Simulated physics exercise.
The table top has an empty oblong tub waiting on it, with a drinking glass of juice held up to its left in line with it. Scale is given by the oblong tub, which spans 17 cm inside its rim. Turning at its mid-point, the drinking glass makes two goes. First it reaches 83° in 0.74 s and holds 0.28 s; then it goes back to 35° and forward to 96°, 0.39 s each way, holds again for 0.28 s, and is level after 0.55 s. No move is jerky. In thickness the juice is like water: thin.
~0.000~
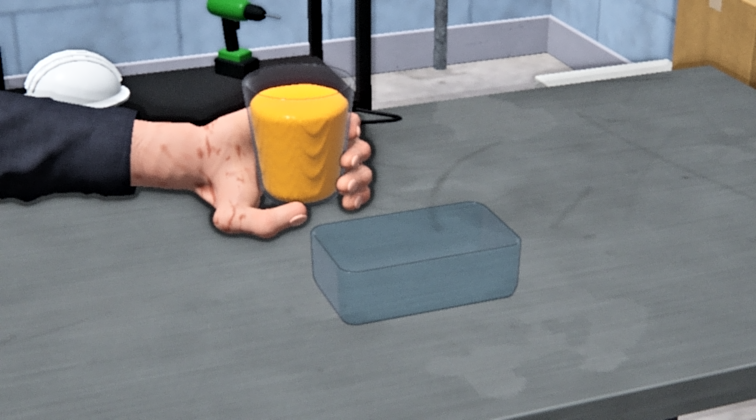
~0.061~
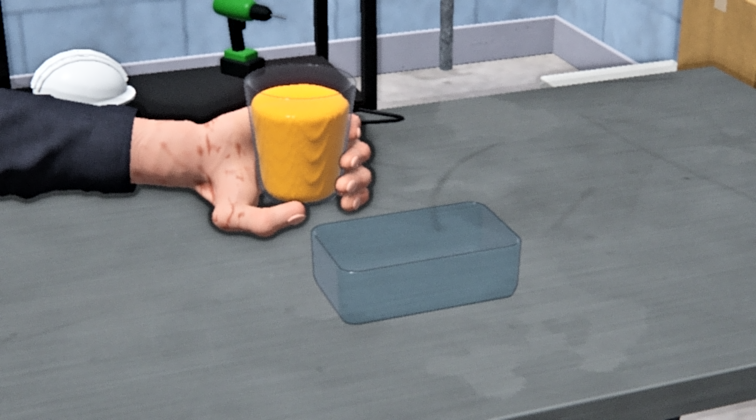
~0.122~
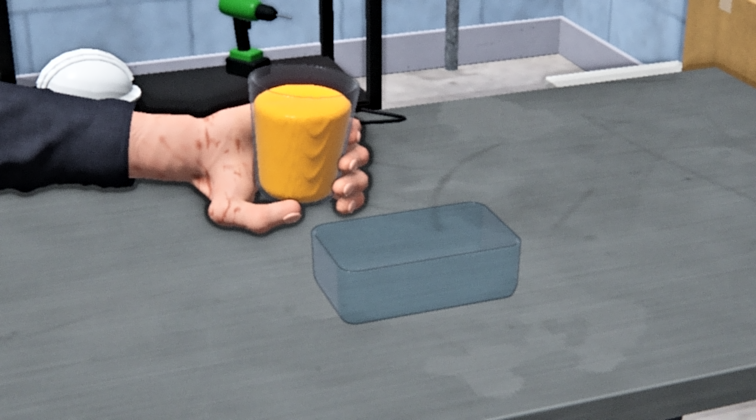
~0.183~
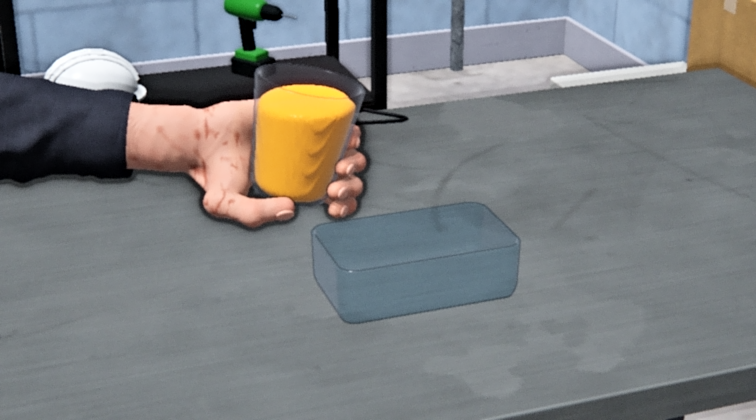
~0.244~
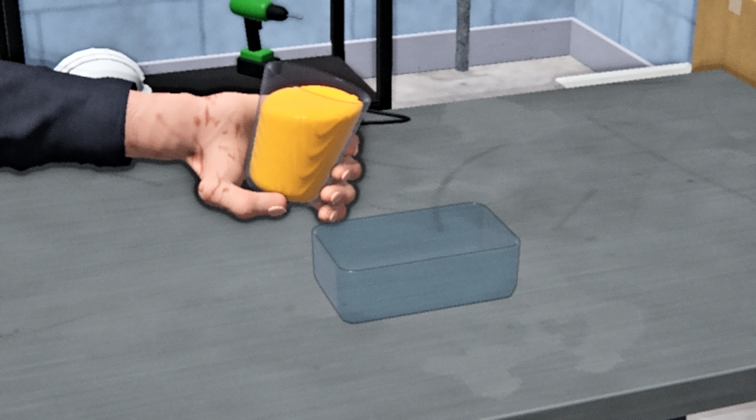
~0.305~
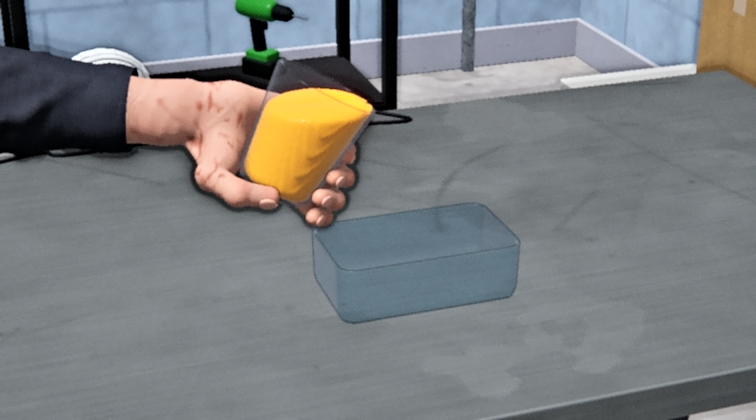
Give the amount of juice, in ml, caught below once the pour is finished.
Roughly 315 ml of juice is caught.
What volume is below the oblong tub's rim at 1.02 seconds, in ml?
Roughly 240 ml.
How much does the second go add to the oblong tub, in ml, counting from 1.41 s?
It picks up around 40 ml.
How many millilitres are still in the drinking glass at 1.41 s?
Roughly 35 ml is still in it.
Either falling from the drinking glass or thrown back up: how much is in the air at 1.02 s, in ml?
About 25 ml.
By 1.02 s the tilt is 83° and the oblong tub has 245 ml, the drinking glass 50 ml, and 10 ml is on the table top.
By 1.41 s the tilt is 35° and the oblong tub has 280 ml, the drinking glass 35 ml, and 10 ml is on the table top.
By 2.08 s the tilt is 96° and the oblong tub has 305 ml, the drinking glass 5 ml, and 10 ml is on the table top.
By 2.47 s the tilt is 18° and the oblong tub has 315 ml, the drinking glass 0 ml, and 10 ml is on the table top.
At rest the oblong tub has 315 ml, the drinking glass 0 ml, and 10 ml is on the table top.
